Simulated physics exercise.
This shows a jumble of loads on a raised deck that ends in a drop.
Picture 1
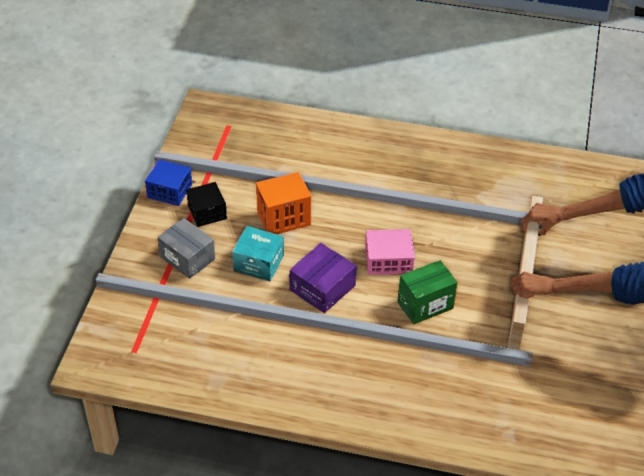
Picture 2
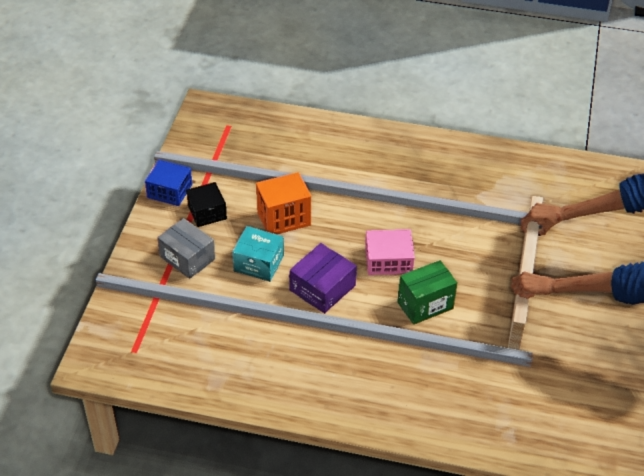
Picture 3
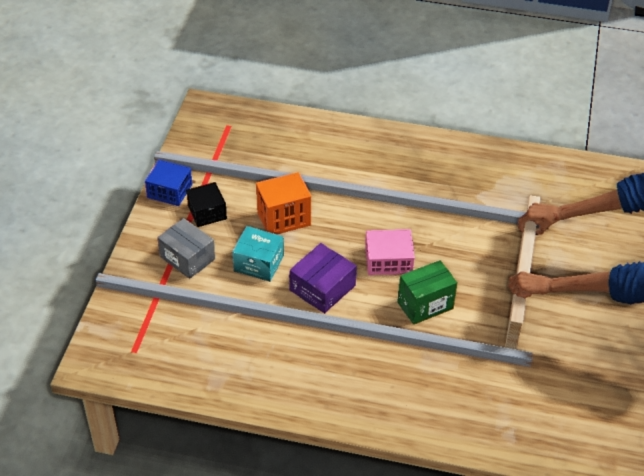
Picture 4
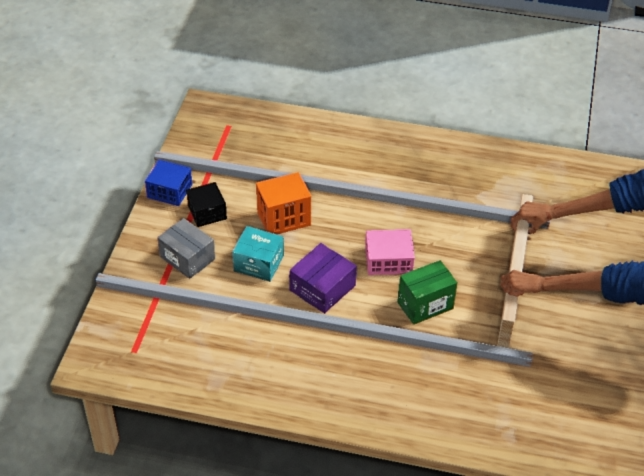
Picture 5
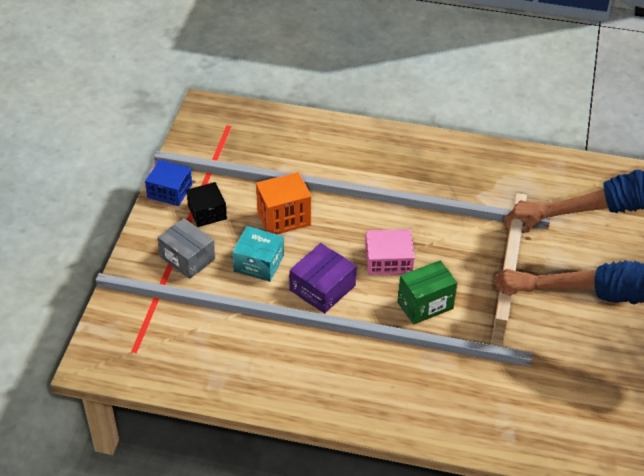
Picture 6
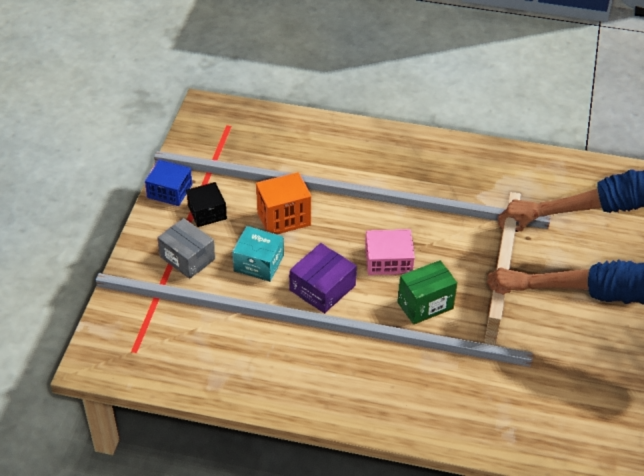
On a wooden table, colored blocks sit between two grey rails, some near a red line at left. Two hands hold a wooden bar across the rails, at first nearly still, then slide it slightly left while the blocks stay put.
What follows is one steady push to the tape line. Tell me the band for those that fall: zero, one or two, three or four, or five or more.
Here the number that fall off is three or four.
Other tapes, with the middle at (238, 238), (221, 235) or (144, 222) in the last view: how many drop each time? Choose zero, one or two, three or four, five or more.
For each place: Just one or two; one or two; 5 or more.
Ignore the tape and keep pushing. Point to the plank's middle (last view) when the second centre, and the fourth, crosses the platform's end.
Its middle is around (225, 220) and later (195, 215).
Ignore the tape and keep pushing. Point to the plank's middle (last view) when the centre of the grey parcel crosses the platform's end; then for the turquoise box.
Near (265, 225) and (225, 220).
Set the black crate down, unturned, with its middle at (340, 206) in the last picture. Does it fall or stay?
Then it stays on.
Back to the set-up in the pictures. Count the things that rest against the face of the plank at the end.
The number is 3.
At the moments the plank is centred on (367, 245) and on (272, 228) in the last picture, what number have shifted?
First 3, then 6.
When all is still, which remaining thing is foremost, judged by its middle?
That is the purple box.
Soon after, none off yet; blue crate at rest near (169, 183); grey parcel at rest near (187, 248); black crate at rest near (207, 204).
In the end, the number that fall off is three or four; gone, turquoise box, black crate, grey parcel and blue crate.
